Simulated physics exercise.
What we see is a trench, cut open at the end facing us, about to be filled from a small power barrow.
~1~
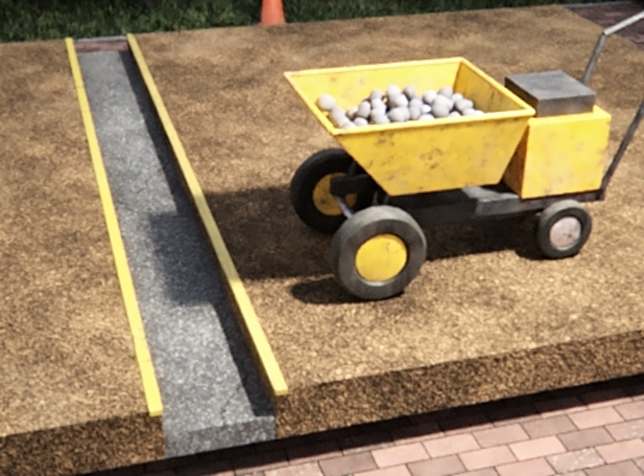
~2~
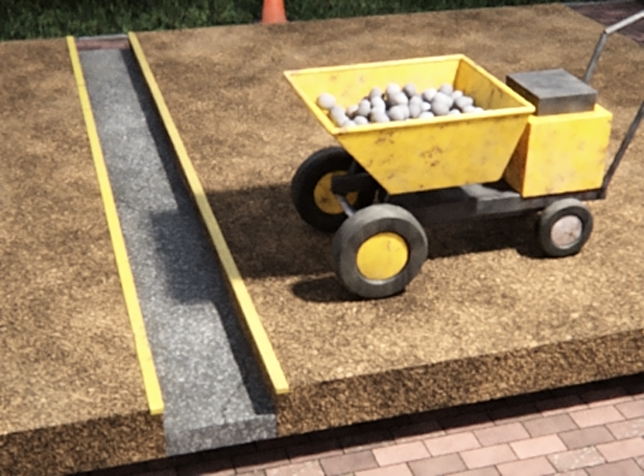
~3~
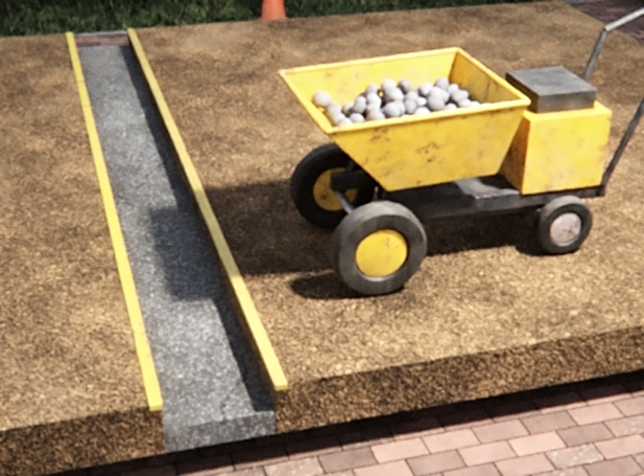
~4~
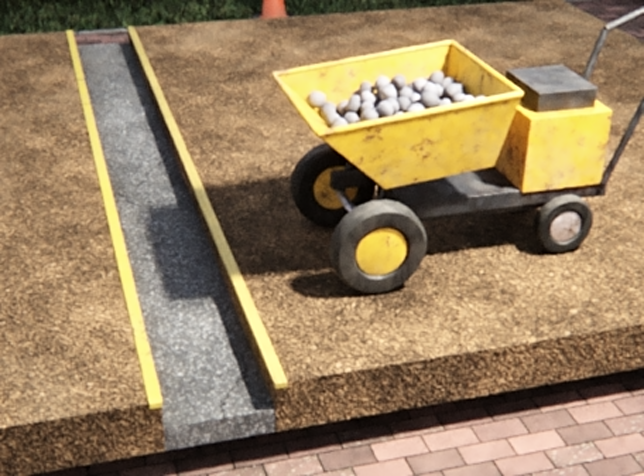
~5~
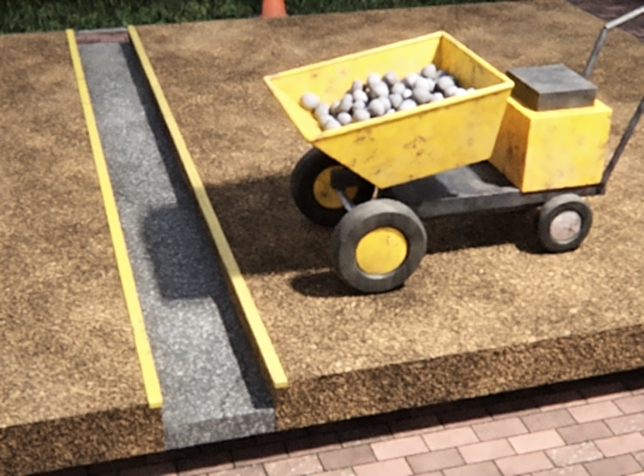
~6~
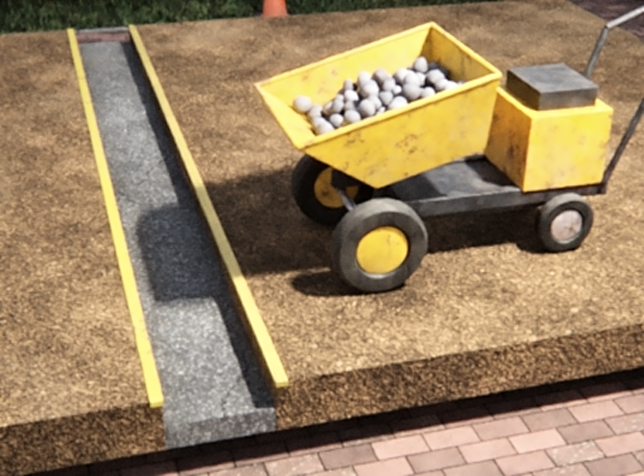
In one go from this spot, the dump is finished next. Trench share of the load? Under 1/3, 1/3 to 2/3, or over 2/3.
Over 2/3.
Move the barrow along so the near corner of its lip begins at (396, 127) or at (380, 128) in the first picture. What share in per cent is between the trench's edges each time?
60 % and 70 %.
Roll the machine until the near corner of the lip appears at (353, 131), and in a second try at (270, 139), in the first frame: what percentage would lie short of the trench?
Near 0 % and 0 %.
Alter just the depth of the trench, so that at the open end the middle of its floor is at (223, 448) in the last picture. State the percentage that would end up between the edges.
About 100 per cent.
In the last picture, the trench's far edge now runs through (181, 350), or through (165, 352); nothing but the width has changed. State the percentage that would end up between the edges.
60 %, then 70 %.
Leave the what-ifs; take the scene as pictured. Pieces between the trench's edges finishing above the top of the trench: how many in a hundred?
It works out at about 25 percent.
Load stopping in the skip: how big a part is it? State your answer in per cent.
About 10 in a hundred.
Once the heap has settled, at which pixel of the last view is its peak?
Near (188, 255).
Shortly afterwards, skip tipped steeply; the whole lot in the skip.
Next, skip tipped right over; near two thirds in the skip; near a third in or heaped over the trench.
Some moments later, skip tipped right over; a little in the skip; the bulk in or heaped over the trench; a little beyond it.
In the end, skip tipped right over; a little in the skip; the bulk in or heaped over the trench; a little beyond it.
